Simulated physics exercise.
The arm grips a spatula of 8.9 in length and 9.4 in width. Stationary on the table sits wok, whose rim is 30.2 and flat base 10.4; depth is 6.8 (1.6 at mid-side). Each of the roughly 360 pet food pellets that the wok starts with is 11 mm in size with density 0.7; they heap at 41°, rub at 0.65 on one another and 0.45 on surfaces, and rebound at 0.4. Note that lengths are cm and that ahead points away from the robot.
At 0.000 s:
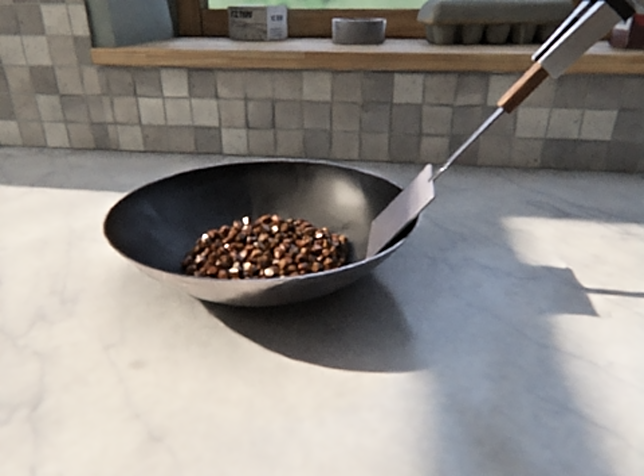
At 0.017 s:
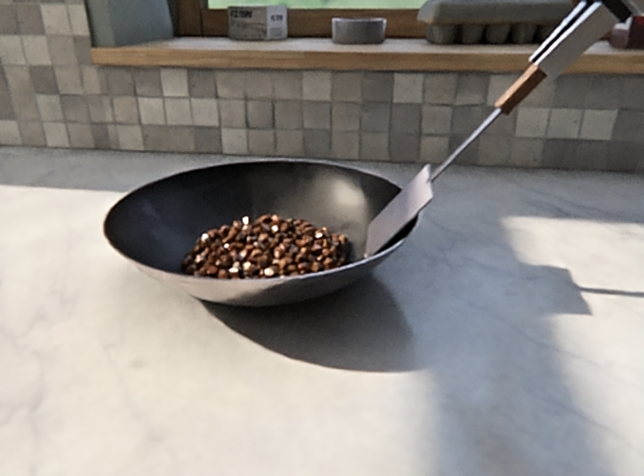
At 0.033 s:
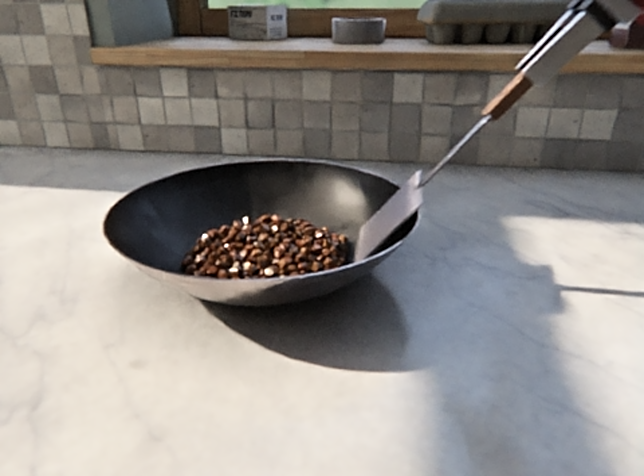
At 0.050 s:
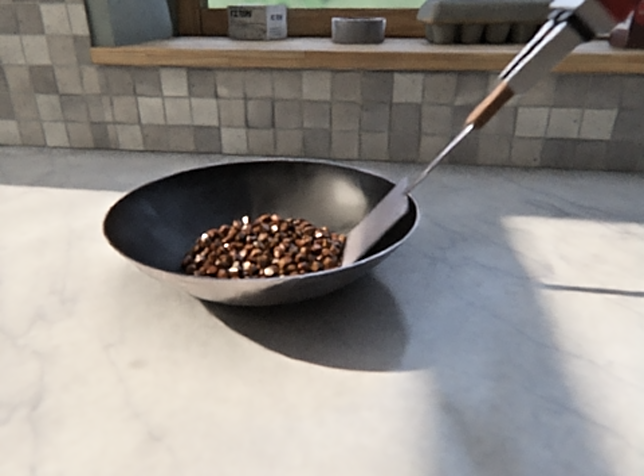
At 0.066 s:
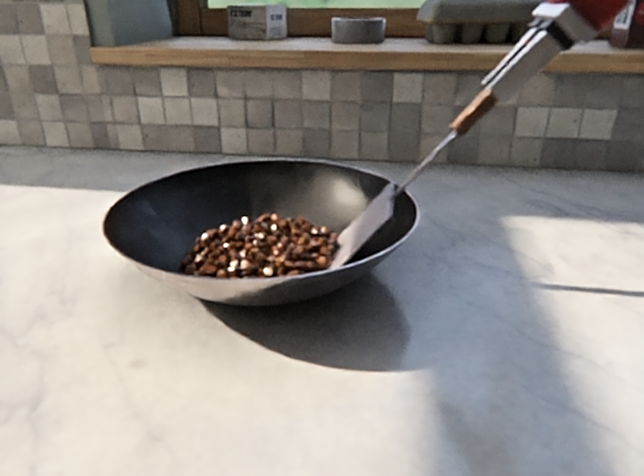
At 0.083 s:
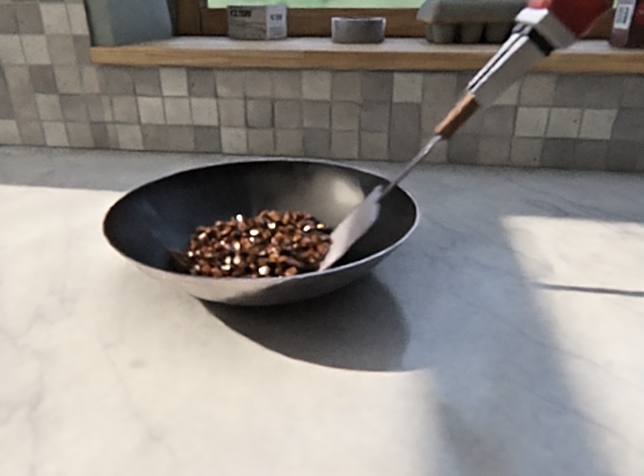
A metal spatula held by a robot arm slid down and left inside a dark wok on a pale countertop, then pushed into a heap of small brown pieces, shifting them slightly.
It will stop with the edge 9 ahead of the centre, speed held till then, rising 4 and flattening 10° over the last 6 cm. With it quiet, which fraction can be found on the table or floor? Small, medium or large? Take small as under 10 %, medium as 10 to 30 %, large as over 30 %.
Medium, so between 10 and 30 %.
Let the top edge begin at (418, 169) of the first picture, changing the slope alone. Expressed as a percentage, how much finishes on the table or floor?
15 percent or so.
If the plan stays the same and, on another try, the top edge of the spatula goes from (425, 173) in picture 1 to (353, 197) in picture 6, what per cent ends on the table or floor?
Roughly 20 percent ends up there.
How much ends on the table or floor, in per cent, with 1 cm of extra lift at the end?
It comes to around 25 percent.
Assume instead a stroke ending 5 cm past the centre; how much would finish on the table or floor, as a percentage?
0 %, roughly.
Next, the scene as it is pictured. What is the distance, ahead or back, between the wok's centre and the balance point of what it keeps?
About 6.0 cm ahead.
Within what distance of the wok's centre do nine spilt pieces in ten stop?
It comes to about 30 cm.
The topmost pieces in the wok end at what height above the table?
Height at the end: Around 6.5 cm.
After 0.15 s, sloping 51°, highest piece 8 above the table; 360 in the wok.
After 0.22 s, sloping 48°, highest piece 10 above the table; 358 in the wok, 2 on the blade or in flight.
After 0.45 s, sloping 41°, highest piece 13 above the table; 307 in the wok, 28 on the table or floor, 25 on the blade or in flight.
After 1.50 s, sloping 41°, highest piece 6 above the table; 307 in the wok, 53 on the table or floor.
In the end, 307 in the wok, 53 on the table or floor. That is 15 % on the table or floor.
